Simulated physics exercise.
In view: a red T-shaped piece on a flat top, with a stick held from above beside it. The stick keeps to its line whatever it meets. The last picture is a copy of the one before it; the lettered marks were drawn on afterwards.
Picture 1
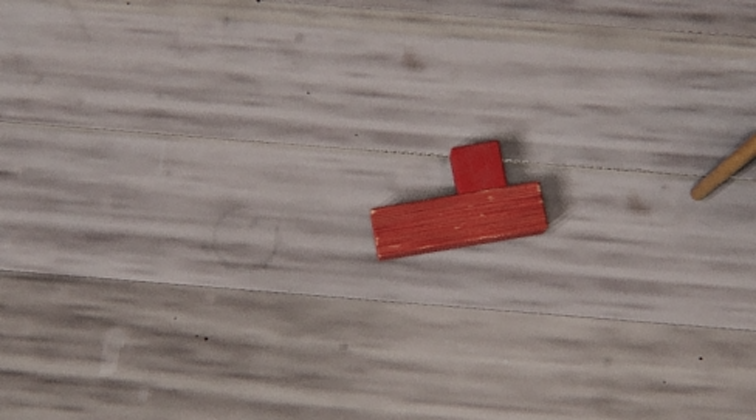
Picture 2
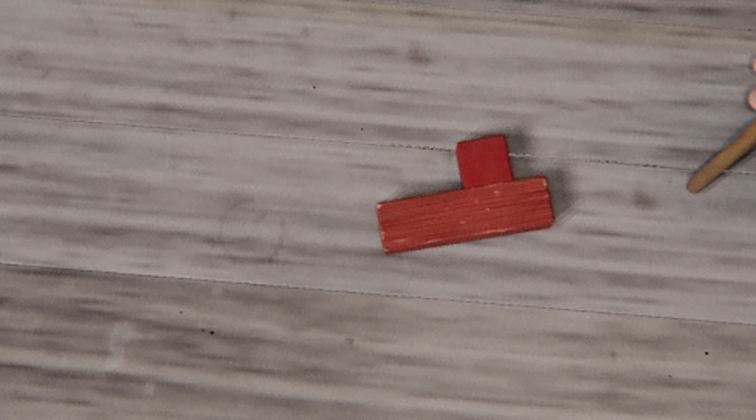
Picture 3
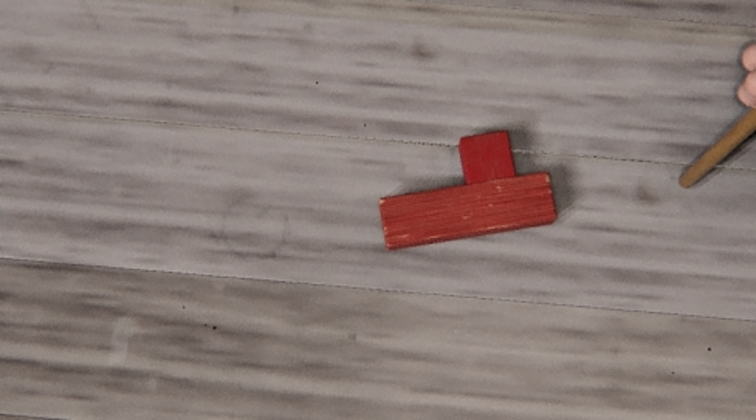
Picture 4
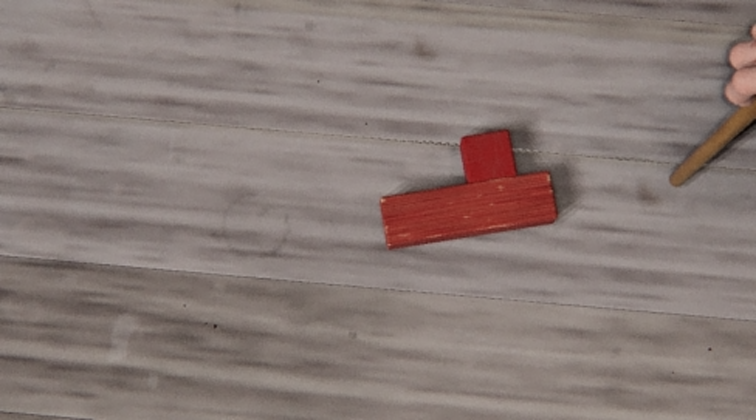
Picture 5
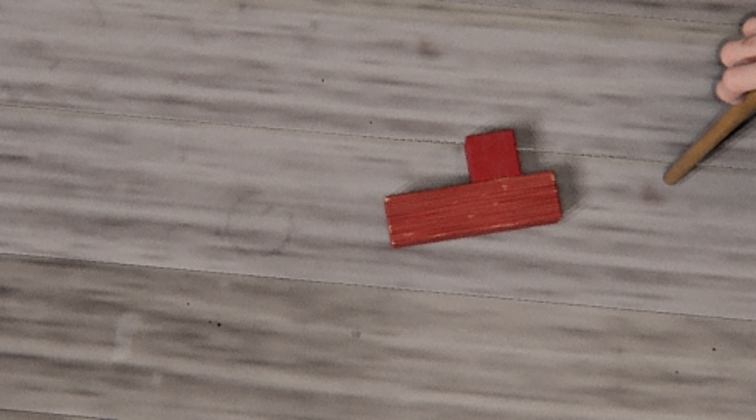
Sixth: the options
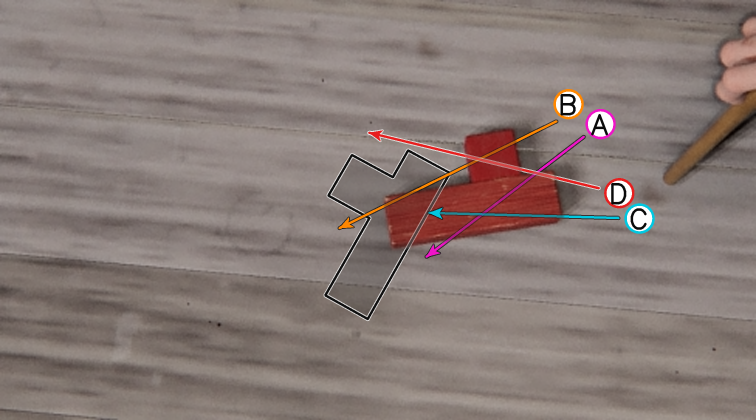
A hand-held stick shifts slightly left while a red T-shaped piece lies still on a flat top.
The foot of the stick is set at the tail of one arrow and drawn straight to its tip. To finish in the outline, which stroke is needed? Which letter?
It ends in the outline with D.
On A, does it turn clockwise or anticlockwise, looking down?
Clockwise.
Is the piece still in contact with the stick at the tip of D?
At the end, no.
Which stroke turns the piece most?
B.
On the marked copy, A from (584, 137) to (427, 257); B from (556, 121) to (340, 228); C from (619, 218) to (429, 213); D from (599, 188) to (369, 133).
Taking D. A third of the way, foot of the stick (516, 169), piece (440, 213).
Two thirds of the way, foot of the stick (434, 149), piece (394, 225).
When it is over, foot of the stick (369, 133), piece (388, 226); it fills the outline.
As for the rest, A leaves the piece out of the outline, at (359, 266); B leaves the piece out of the outline, at (414, 275); C leaves the piece out of the outline, at (341, 173).
